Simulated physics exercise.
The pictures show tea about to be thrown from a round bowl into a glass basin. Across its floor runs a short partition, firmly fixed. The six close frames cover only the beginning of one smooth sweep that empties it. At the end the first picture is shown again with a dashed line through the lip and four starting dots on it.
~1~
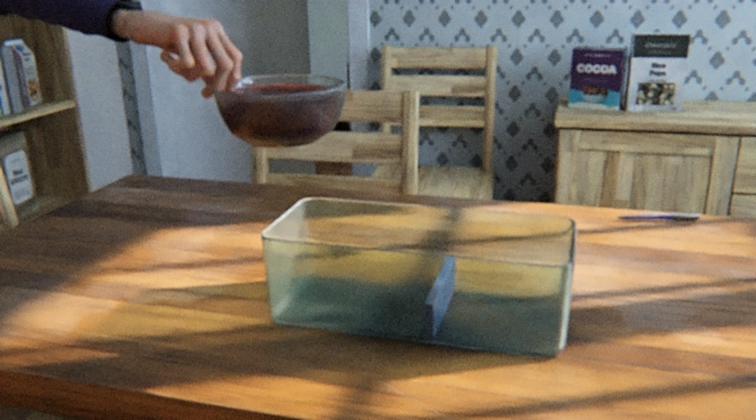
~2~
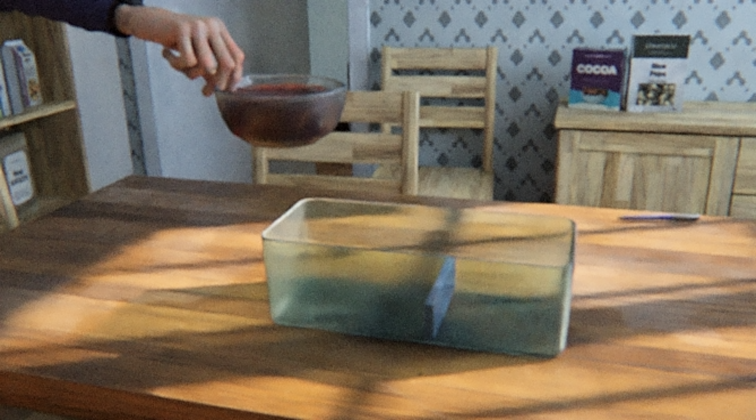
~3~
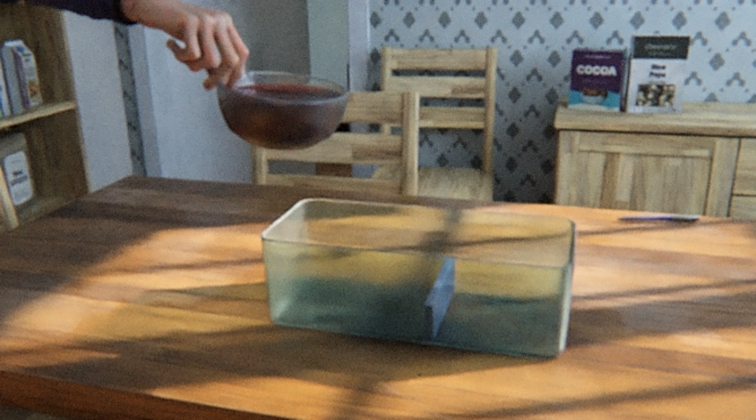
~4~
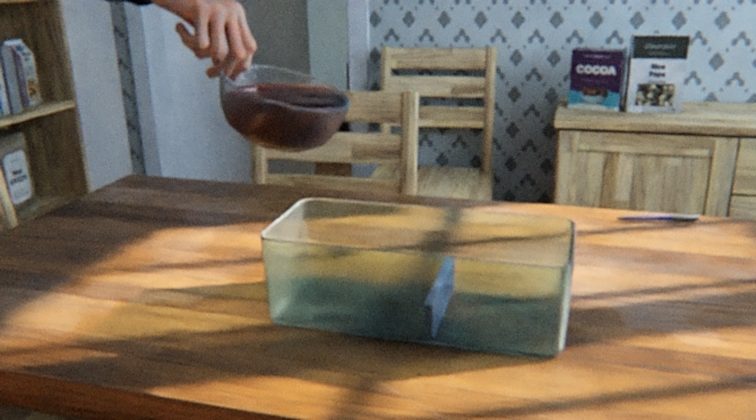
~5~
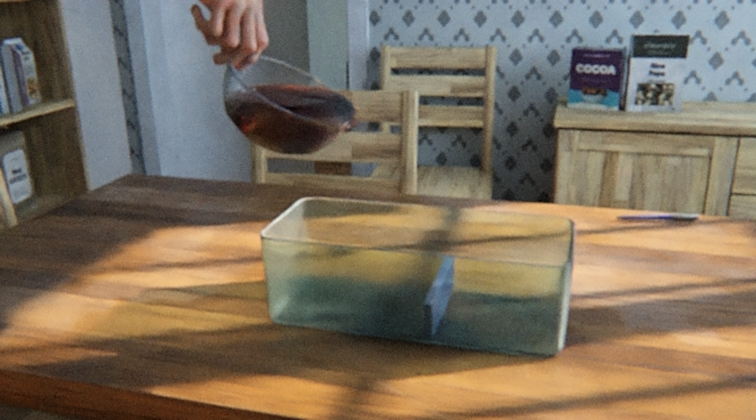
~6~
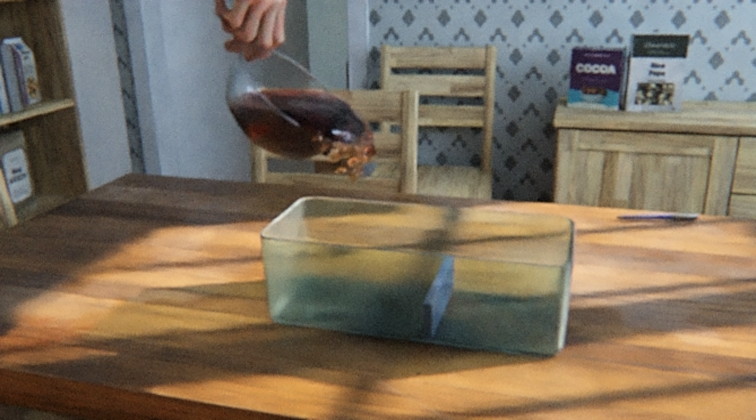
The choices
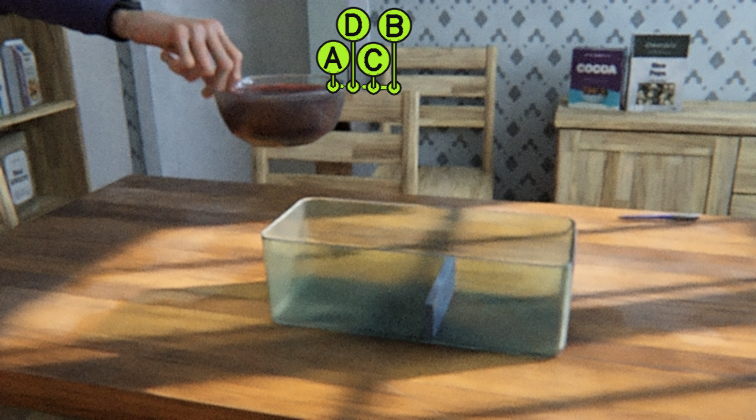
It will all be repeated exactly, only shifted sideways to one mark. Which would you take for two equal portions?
B works best here.
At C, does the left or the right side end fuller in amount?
The left one.
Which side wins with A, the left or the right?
More ends on the left.
On the marked copy, A at (333, 85); B at (394, 87); C at (373, 87); D at (353, 86).
With A, about 88 % ends left of the wall and 10 % right of it.
With B, about 51 % ends left of the wall and 47 % right of it.
With C, about 77 % ends left of the wall and 20 % right of it; 3 % is lost outside.
With D, about 92 % ends left of the wall and 7 % right of it.
